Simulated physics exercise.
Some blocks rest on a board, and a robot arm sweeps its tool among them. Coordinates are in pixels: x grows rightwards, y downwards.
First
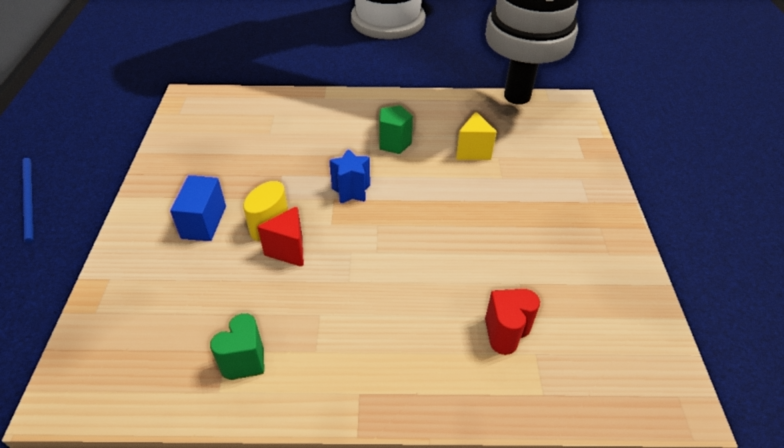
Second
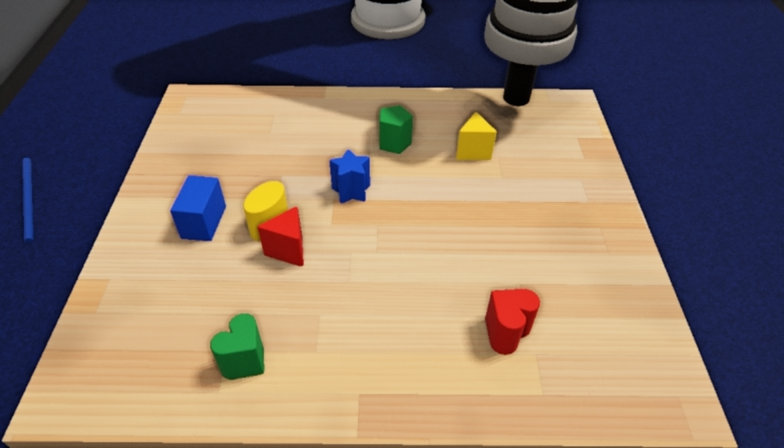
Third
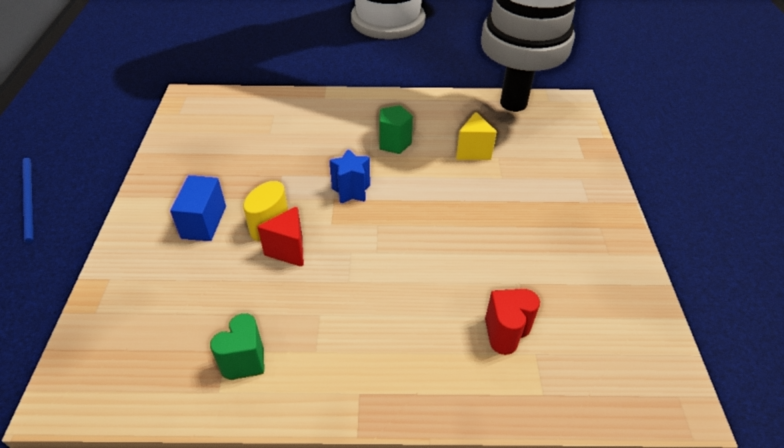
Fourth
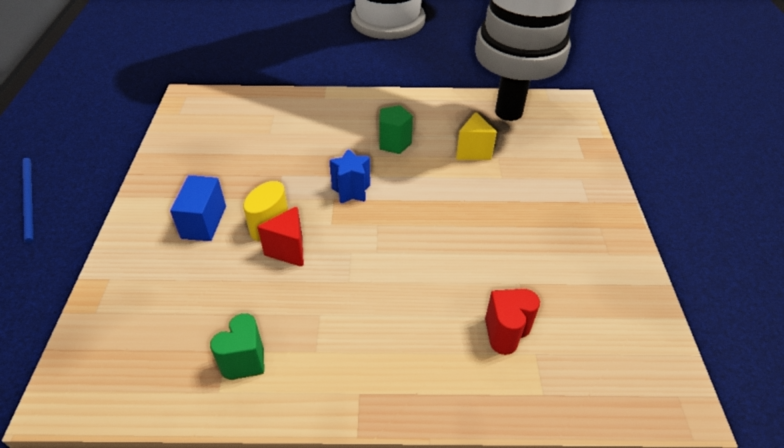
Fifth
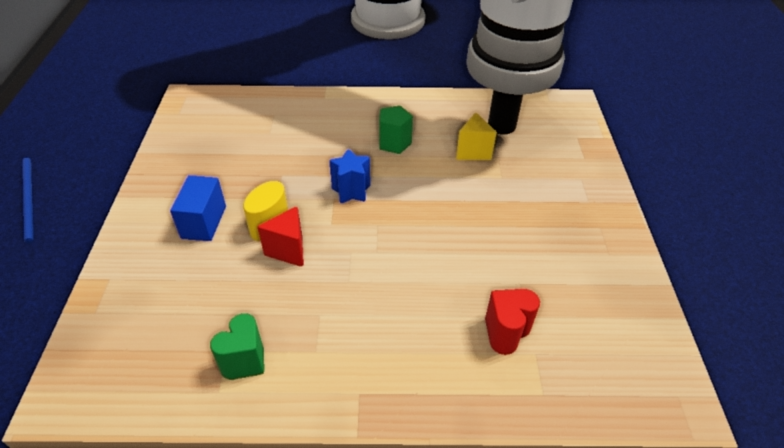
On a wooden board, a robot arm's dark tool moving slightly down and left beside the yellow triangular block, all blocks staying still.
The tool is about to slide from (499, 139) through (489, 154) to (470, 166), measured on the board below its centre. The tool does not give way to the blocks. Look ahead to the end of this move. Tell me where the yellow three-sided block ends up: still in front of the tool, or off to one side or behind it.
Expect to find it ahead of the tool.
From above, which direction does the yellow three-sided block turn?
It turns clockwise.
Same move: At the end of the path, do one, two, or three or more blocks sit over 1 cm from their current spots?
My count: 1.
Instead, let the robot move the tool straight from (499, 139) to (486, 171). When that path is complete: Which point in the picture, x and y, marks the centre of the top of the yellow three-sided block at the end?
In the picture, it is at (465, 133).
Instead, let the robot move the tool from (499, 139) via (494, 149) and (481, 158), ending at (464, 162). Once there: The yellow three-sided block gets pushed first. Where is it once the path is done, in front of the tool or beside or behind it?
At the end of the path, the tool is still pushing the yellow three-sided block ahead of it.
On the path given first. Halfway along, tool (491, 142); yellow three-sided block (468, 130), turned 20° clockwise.
At the end, tool (472, 154); yellow three-sided block (447, 139), turned 35° clockwise.
